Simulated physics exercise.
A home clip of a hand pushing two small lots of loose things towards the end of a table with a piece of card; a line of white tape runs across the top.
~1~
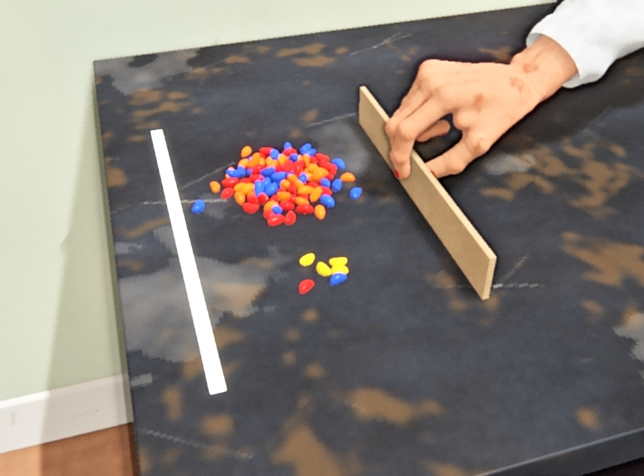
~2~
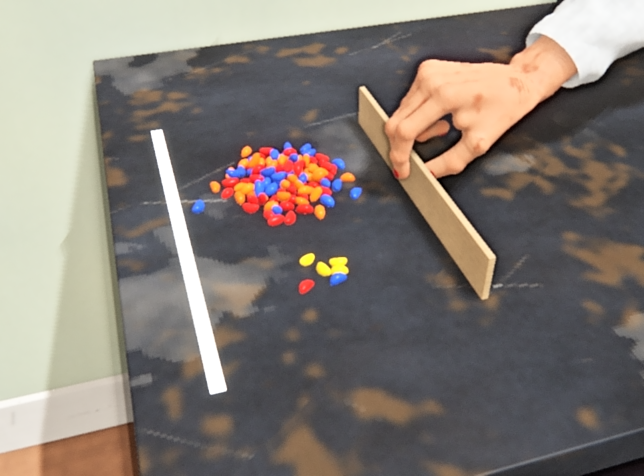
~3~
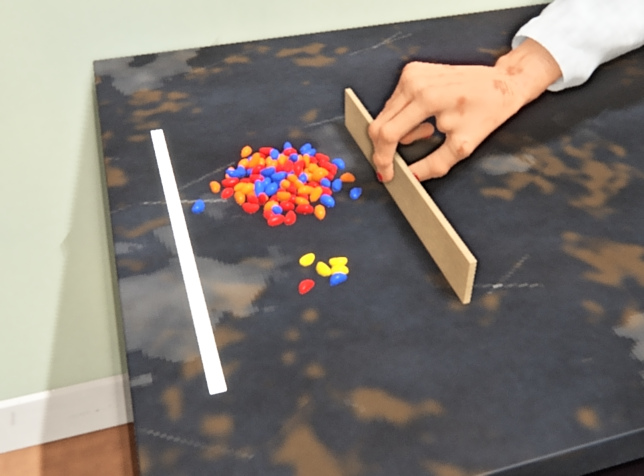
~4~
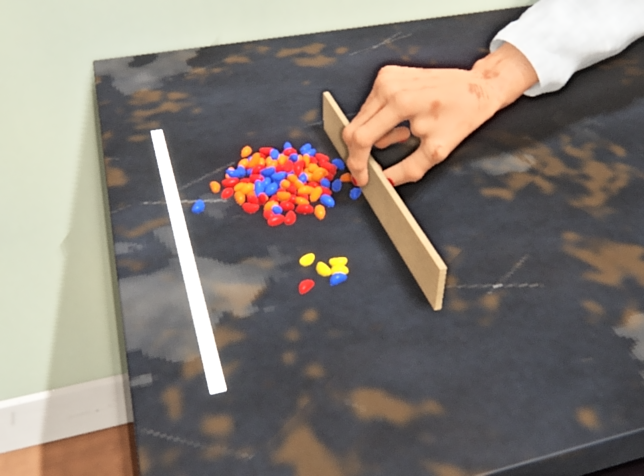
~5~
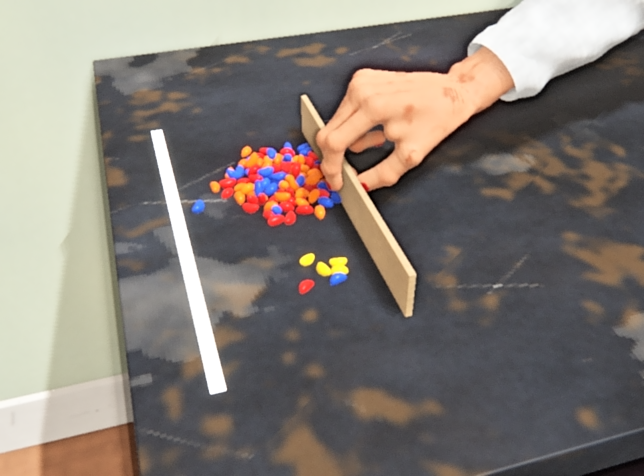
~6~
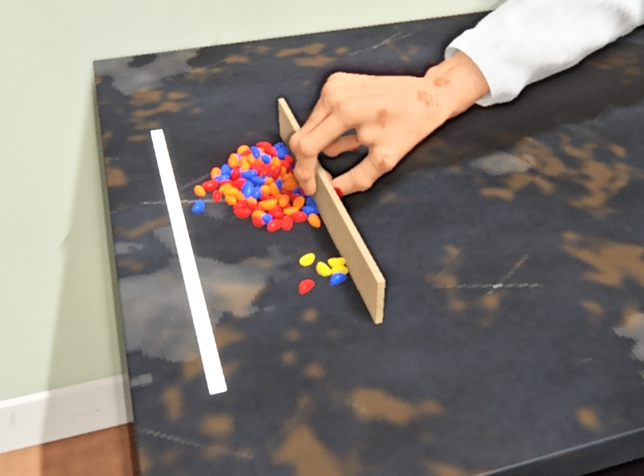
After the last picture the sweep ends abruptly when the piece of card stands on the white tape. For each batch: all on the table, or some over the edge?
In the end the near batch stays on top, and the far batch loses pieces over the edge.
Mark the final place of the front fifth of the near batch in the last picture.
Roughly at (169, 304).
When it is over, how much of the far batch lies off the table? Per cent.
Near 30 %.
Then, 0.52 s past the last view, piece of card still moving, near (244, 187); near batch all on the table, its front near (244, 284); far batch all on the table, its front near (140, 198).
Then, 1.06 s past the last view, piece of card stopped at the white tape; near batch all on the table, its front near (159, 301); far batch about a quarter over the edge.
Then, 1.34 s past the last view, piece of card stopped at the white tape; near batch all on the table, its front near (157, 302); far batch about a third over the edge.
Finally, piece of card stopped at the white tape; near batch all on the table, its front near (157, 302); far batch about a third over the edge.
